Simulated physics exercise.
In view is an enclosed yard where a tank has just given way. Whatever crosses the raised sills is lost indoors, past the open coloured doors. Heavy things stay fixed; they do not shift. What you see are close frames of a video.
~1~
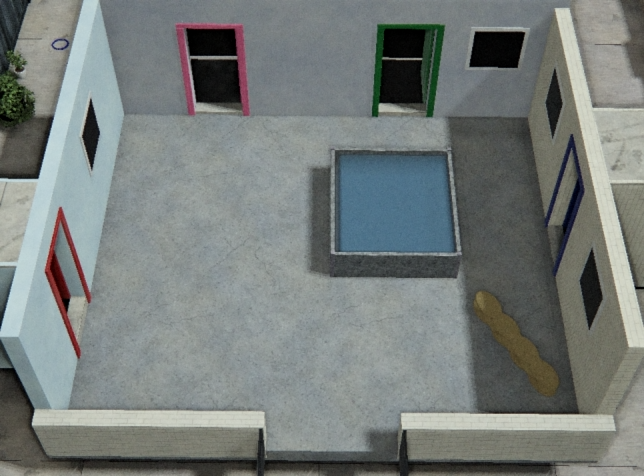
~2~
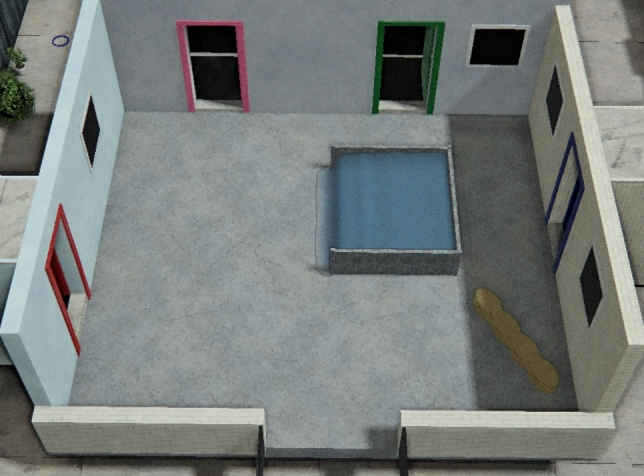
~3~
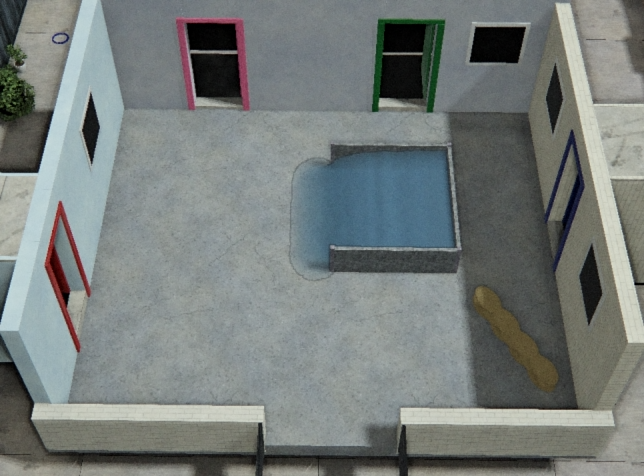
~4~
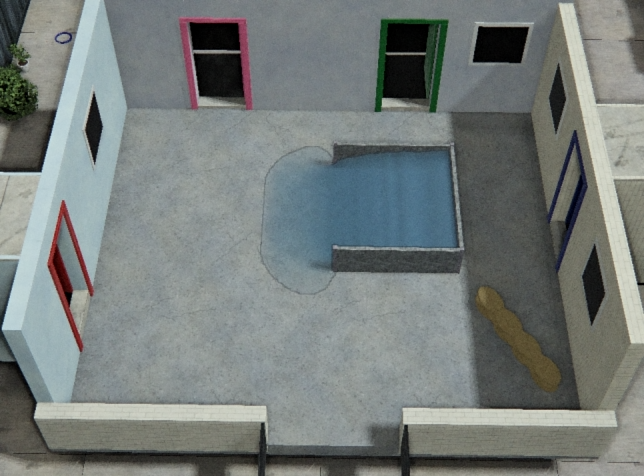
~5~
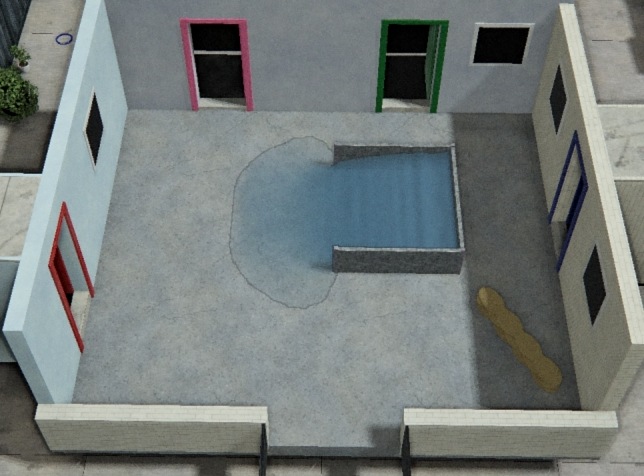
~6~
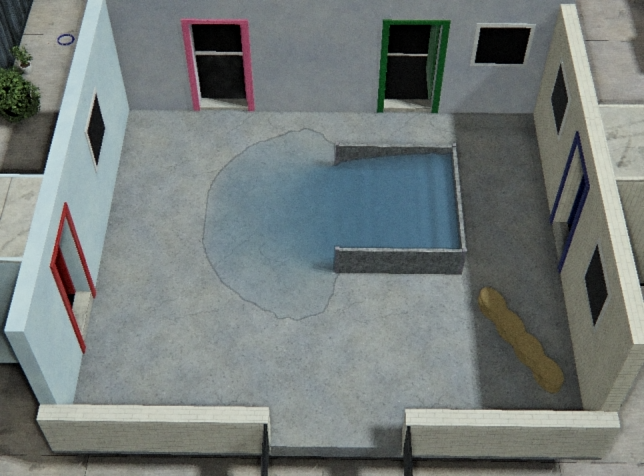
Water poured out of the left side of a stone-walled tank in an enclosed yard once that wall gave way, spreading leftward across the grey floor in a widening, rounded sheet.
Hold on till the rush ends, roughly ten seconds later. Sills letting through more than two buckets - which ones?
The pink door overshoots the mark there, the blue door doesn't overshoot the mark there, the red door doesn't overshoot the mark there, the green door doesn't overshoot the mark there.
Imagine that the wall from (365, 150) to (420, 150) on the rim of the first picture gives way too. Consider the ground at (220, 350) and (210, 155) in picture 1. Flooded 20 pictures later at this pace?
Log: Point 1 unreached; point 2 inundated.
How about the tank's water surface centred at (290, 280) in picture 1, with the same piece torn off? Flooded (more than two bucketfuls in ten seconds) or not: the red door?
Red: Overshoots.
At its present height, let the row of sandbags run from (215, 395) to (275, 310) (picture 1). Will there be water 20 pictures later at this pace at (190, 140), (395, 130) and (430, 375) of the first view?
Spot one: Drenched; spot two: Still bare; spot three: Still bare.
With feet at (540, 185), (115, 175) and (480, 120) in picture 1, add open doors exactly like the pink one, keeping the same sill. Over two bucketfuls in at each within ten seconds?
Note: Door one undershoots; door two overshoots; door three undershoots.
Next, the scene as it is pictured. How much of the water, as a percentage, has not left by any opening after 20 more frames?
I make it around 100 per cent.
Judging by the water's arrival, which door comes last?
I'd go with the blue-painted one.
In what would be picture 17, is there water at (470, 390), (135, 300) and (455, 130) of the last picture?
As listed, the points end up high and dry, soaked and high and dry.
A moment on, water covers 35 % of the floor; the pink door not reached, the blue door not reached, the red door not reached, the green door not reached.
Next, water covers 40 % of the floor; the pink door wet at the sill, nothing in, the blue door not reached, the red door wet at the sill, nothing in, the green door not reached.
Then, water covers 45 % of the floor; the pink door under two buckets in, the blue door not reached, the red door wet at the sill, nothing in, the green door not reached.
Later, water covers 65 % of the floor; the pink door over two buckets in, the blue door not reached, the red door wet at the sill, nothing in, the green door wet at the sill, nothing in.
In the end, water covers 90 % of the floor; the pink door over two buckets in, the blue door wet at the sill, nothing in, the red door wet at the sill, nothing in, the green door wet at the sill, nothing in.
